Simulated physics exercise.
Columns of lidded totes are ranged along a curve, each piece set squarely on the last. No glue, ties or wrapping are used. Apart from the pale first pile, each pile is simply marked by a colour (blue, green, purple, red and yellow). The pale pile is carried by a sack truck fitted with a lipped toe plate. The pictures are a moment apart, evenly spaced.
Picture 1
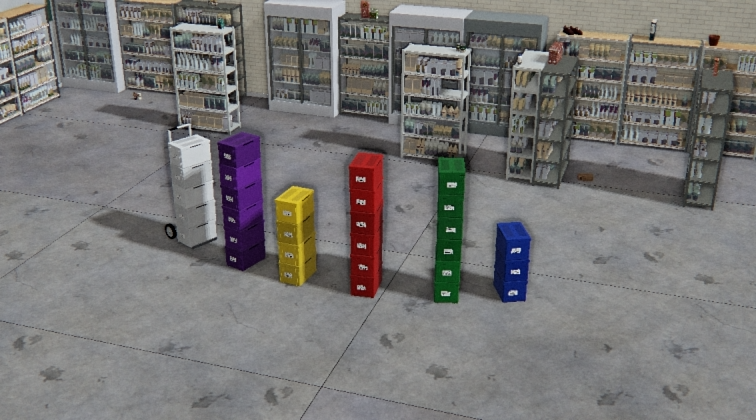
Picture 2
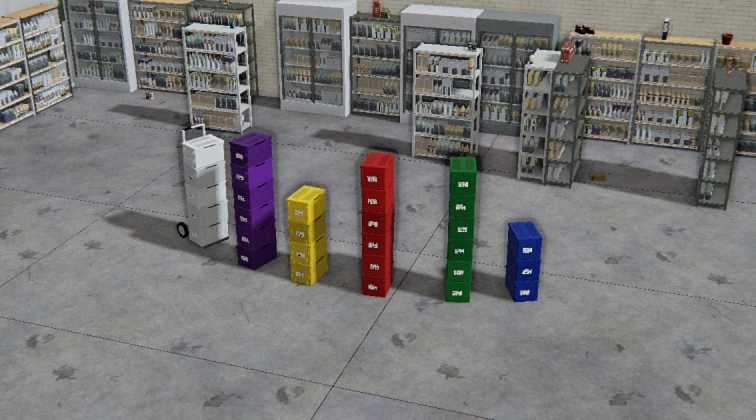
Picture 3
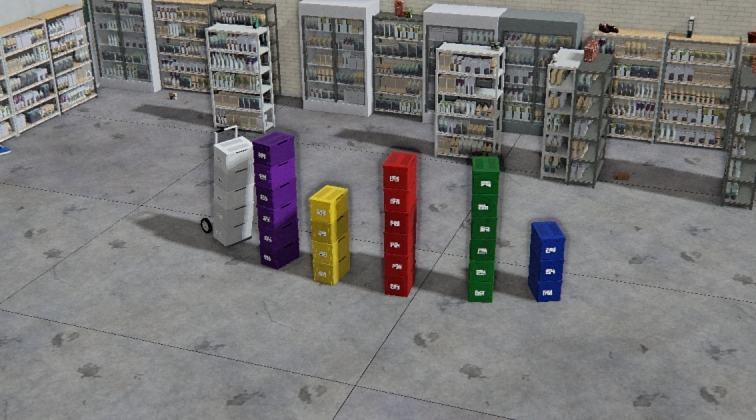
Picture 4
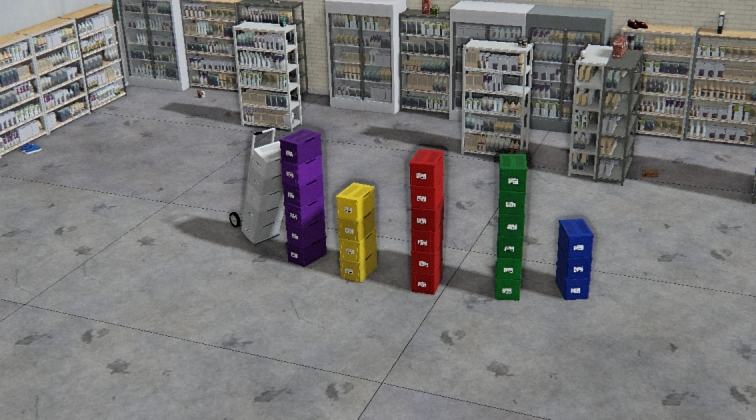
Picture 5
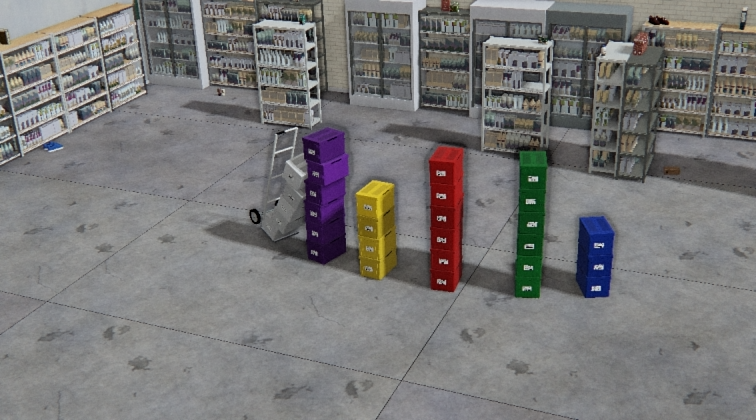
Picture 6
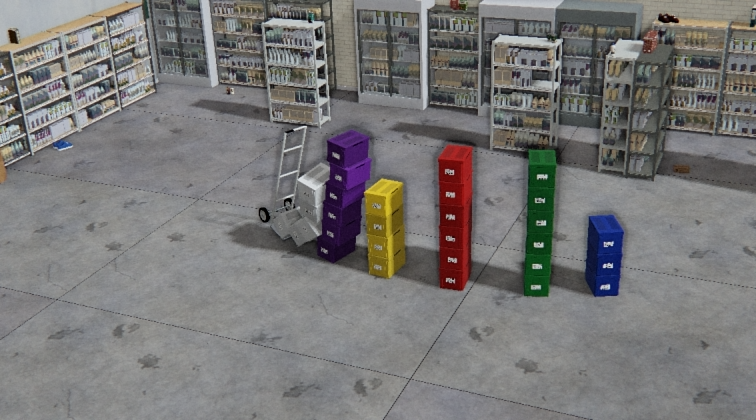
In a warehouse, a hand truck tilts and its white totes slump against the purple stack, shifting it.
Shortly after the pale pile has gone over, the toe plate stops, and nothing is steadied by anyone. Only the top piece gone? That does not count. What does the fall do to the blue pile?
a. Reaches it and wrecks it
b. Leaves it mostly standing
Answer: A.
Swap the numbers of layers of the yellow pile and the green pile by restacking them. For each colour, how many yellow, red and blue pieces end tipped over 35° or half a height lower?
It comes to yellow 6, then red 6, then blue 2.
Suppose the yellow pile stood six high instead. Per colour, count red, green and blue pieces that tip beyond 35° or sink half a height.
The counts are red 6, green 6 and blue 2.
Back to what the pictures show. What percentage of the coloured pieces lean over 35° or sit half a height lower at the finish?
I'd put it at roughly 90 per cent.
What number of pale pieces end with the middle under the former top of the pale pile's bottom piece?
4 in all.
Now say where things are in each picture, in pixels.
In the first frame (places mark the middle of the side facing us; the camera pans a little), truck frame level; top blue tote (518, 250); top yellow tote (286, 213); the rest undisturbed.
In the second frame, truck frame rocked barely; top blue tote (530, 250).
In the third frame, truck frame rocked a little, top of the pale pile leaning a little; top blue tote (553, 249); the rest undisturbed.
In the fourth frame, truck frame (252, 155) rocked clearly, top of the pale pile leaning clearly; top blue tote (581, 247); the rest undisturbed.
In the fifth frame, truck frame (274, 154) rocked clearly, top of the pale pile leaning well over; top blue tote (601, 245); top purple tote (333, 148) shifted a little; 3 disturbed, none down.
In the sixth frame, truck frame (282, 152) rocked clearly, top of the pale pile leaning clearly; top blue tote (611, 243); top purple tote (357, 153) leaning a little; 6 disturbed, none down.
Soon after the last picture, 5 of the pale pile down; none of the 3 blue totes down (8 of 25 in all colours); top blue tote unmoved; top yellow tote leaning clearly, half its height lower.
A little later, 5 of the pale pile down; none of the 3 blue totes down (16 of 25 in all colours); top blue tote shifted a little; top purple tote upside down.
At rest, 5 of the pale pile down; 3 of the 3 blue totes down (22 of 25 in all colours); top blue tote on its side; top red tote upside down. As the last picture would show them, middles, top blue tote near (699, 269), top red tote near (489, 305).
